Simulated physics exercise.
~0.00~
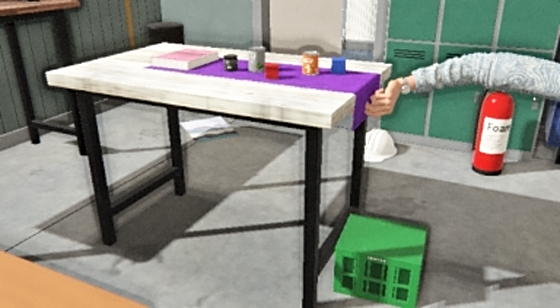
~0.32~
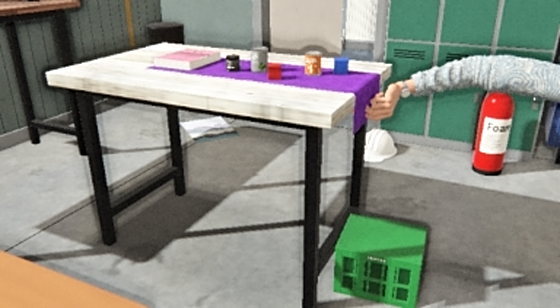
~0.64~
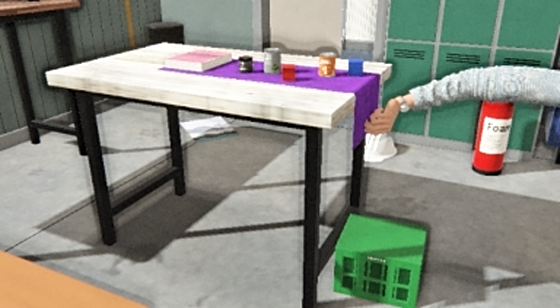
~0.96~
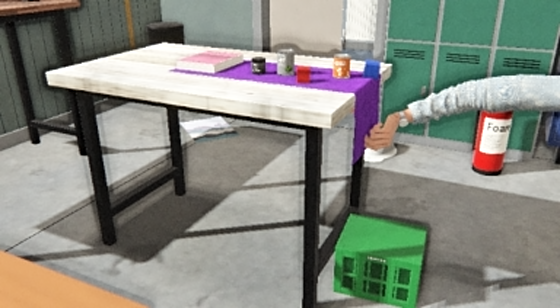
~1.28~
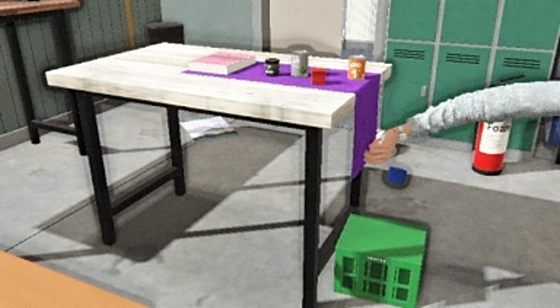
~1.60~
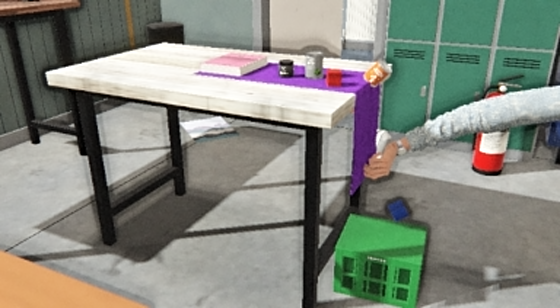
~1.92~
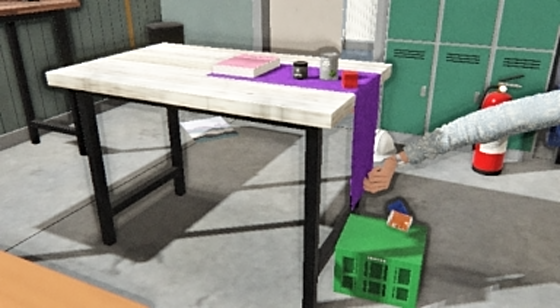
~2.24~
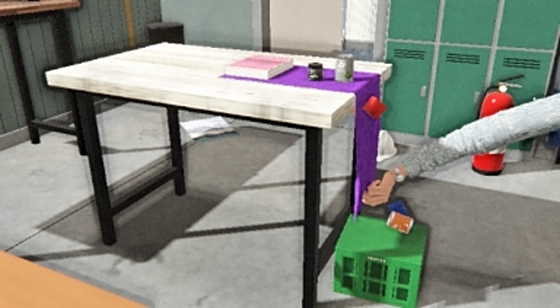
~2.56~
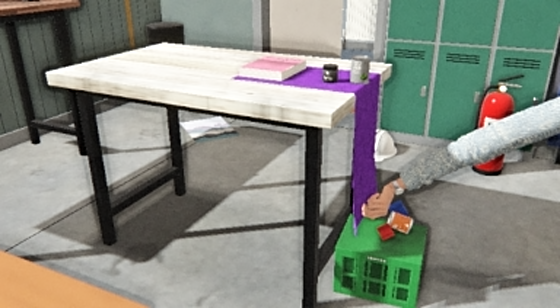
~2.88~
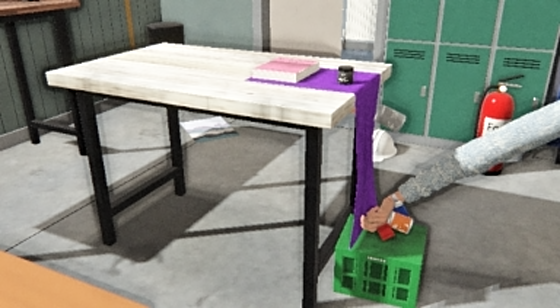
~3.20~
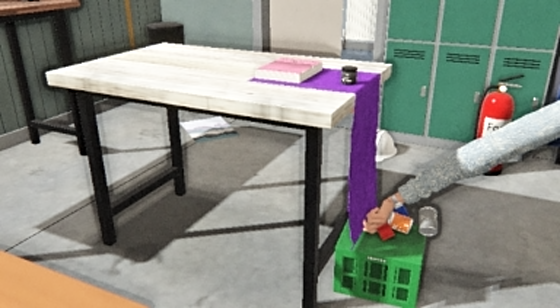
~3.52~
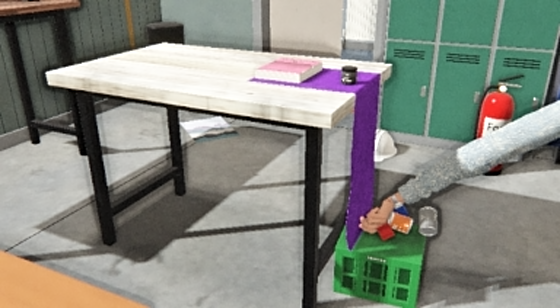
In a workshop with green lockers and a fire extinguisher, a purple runner lies across a pale workbench, holding a pink book or box, a black pot, two cans and two small cubes. A hand at the right end grips the cloth's hem and draws it down toward a green crate on the floor. The items ride rightward, and the blue cube drops over the edge first, followed by the orange can and then the red cube. The grey can topples off last. The hand rests with the hem at the crate, the fallen things beside it, while the black pot and pink item remain on the bench.
